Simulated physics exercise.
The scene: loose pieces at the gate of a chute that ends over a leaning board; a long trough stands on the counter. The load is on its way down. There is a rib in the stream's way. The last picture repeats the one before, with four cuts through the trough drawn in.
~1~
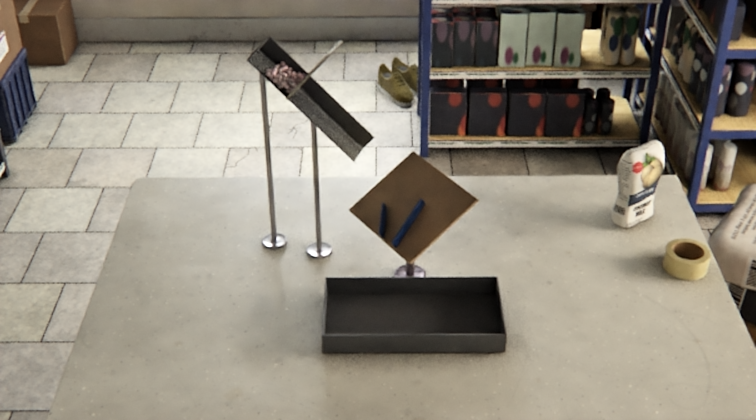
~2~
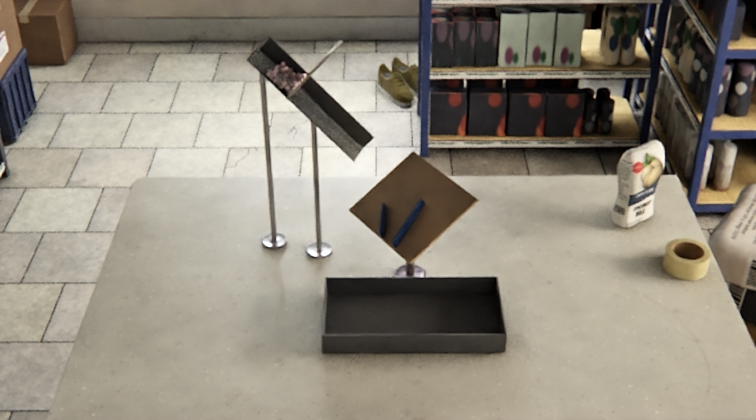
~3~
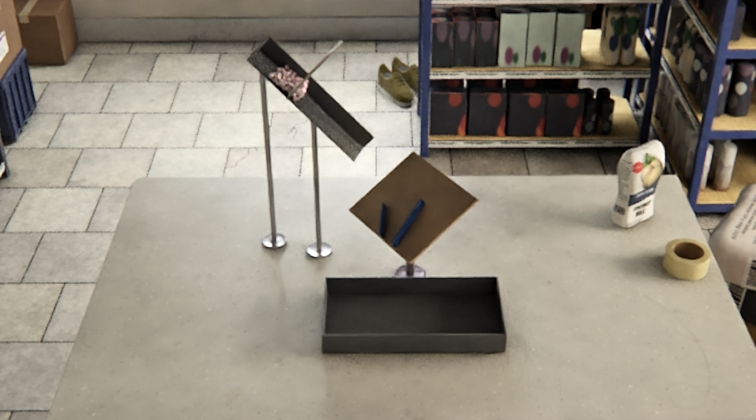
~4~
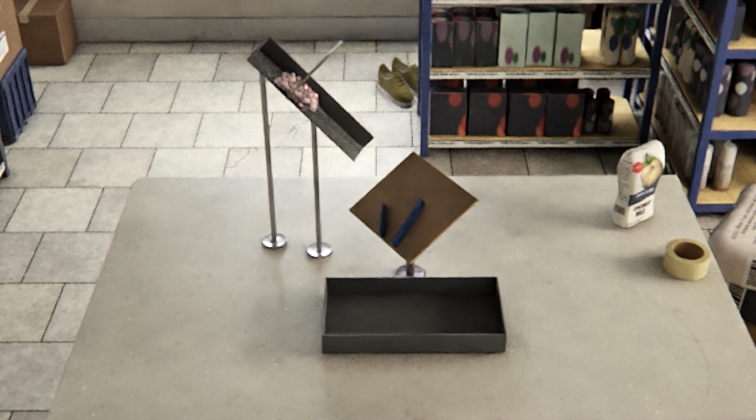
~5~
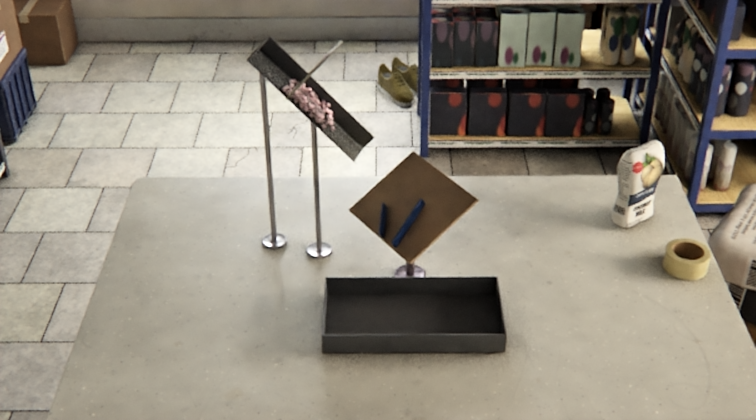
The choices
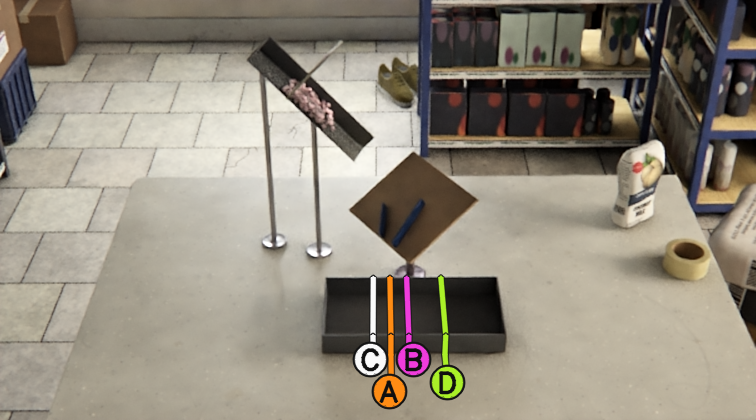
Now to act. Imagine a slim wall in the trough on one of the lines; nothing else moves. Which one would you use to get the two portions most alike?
It is C.
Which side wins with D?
Left.
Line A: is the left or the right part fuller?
The left side.
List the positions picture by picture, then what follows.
Load behind the gate (286, 78), sugar pearls; lip of the chute (359, 154), sloping fairly steeply, in the first frame.
Middle of the board (411, 205), tilted fairly steeply; middle of its low edge (377, 236); of its high edge (444, 174), in the second frame.
Front corners of the trough (322, 335) and (506, 334), empty; front of the load (302, 95), in the third frame.
Middle of the load (301, 89); its front (314, 110), roughly a quarter of the way to the lip; rib from (383, 203) to (380, 233); rib from (421, 199) to (392, 243), in the fourth frame.
Middle of the load (310, 102); its front (333, 128), roughly two thirds of the way to the lip, in the fifth frame.
On the marked copy, line A crosses the front rim at (390, 335); line B crosses the front rim at (408, 335); line C crosses the front rim at (372, 335); line D crosses the front rim at (445, 334).
If A is chosen, of what is caught, the larger part on the left of the divider, about a tenth on the right.
If B is chosen, of what is caught, almost all on the left of the divider, about a tenth on the right.
If C is chosen, of what is caught, roughly two thirds on the left of the divider, roughly a third on the right.
If D is chosen, of what is caught, almost all on the left of the divider, just a few on the right.
